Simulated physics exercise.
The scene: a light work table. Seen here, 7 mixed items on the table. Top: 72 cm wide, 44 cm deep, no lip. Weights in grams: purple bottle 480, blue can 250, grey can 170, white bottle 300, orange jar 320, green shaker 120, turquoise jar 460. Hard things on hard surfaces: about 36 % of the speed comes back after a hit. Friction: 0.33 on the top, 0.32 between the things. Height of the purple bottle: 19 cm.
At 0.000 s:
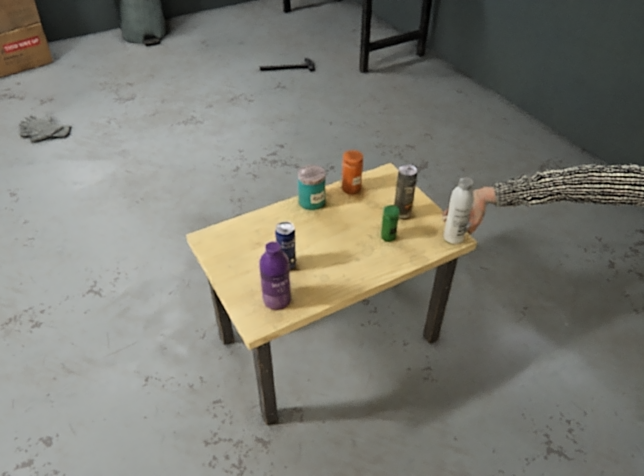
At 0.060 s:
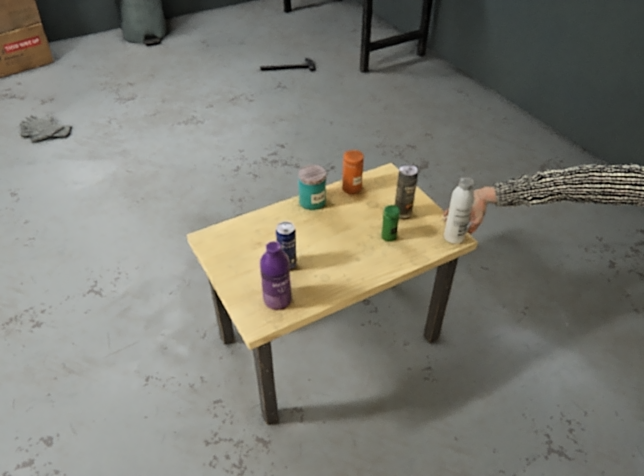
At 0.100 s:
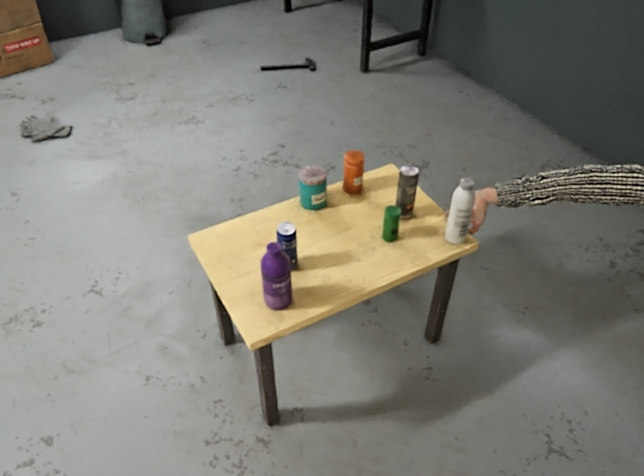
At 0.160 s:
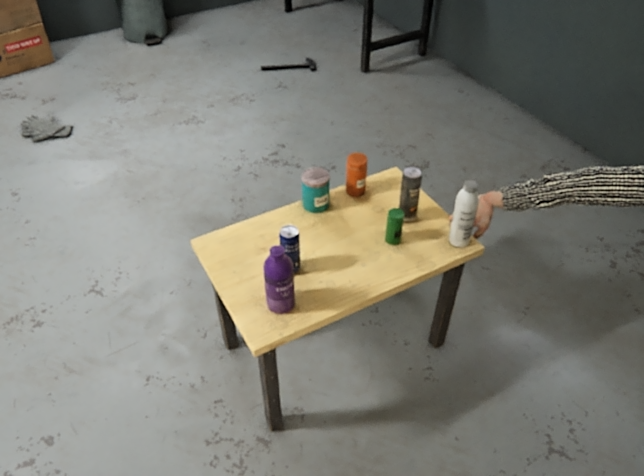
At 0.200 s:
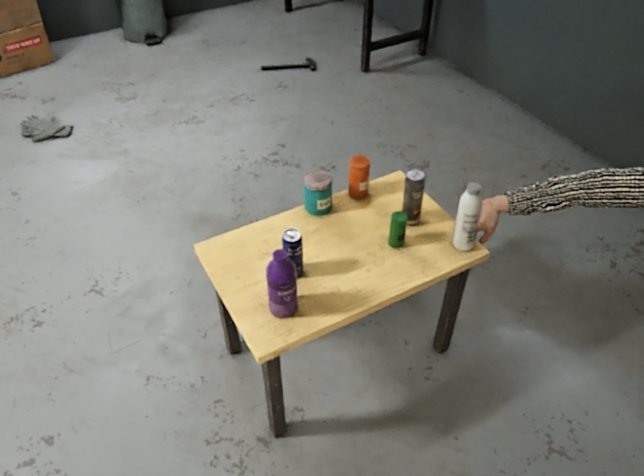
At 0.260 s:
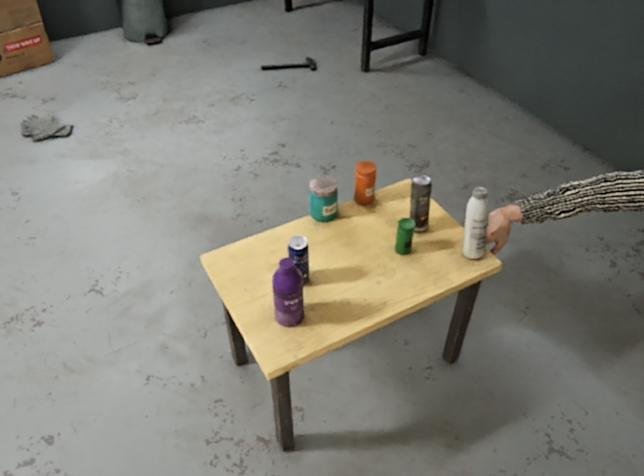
In a grey room with a scuffed concrete floor, a light wooden table is seen from above at an angle by a still camera. A purple bottle and blue can stand at its left, turquoise and orange jars at the back, and a grey can, green shaker and white bottle at the right. A knit-sleeved arm keeps its hand by the white bottle as the table shifts slightly toward the viewer and right, carrying the upright items along.
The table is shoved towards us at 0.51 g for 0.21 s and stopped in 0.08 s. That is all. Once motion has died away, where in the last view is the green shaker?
It ends at about (428, 261).
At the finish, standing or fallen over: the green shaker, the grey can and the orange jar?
The green shaker keeps standing; the grey can tips over; the orange jar keeps standing.
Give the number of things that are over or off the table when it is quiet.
That comes to 2.
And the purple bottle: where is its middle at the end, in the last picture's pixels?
At about (309, 322).
After 0.46 s, table 15 cm from its start; grey can leaning 29°; white bottle leaning 22°; orange jar leaning 9°.
After 0.66 s, table 15 cm from its start; white bottle now off the table; green shaker slid 2 cm near (428, 261); grey can on its side.
By the end (1.2 s), off the table, white bottle; tipped over on the table, grey can; the other 5 in place, give or take 5 cm. Seen from the same camera at the end, green shaker near (428, 261).
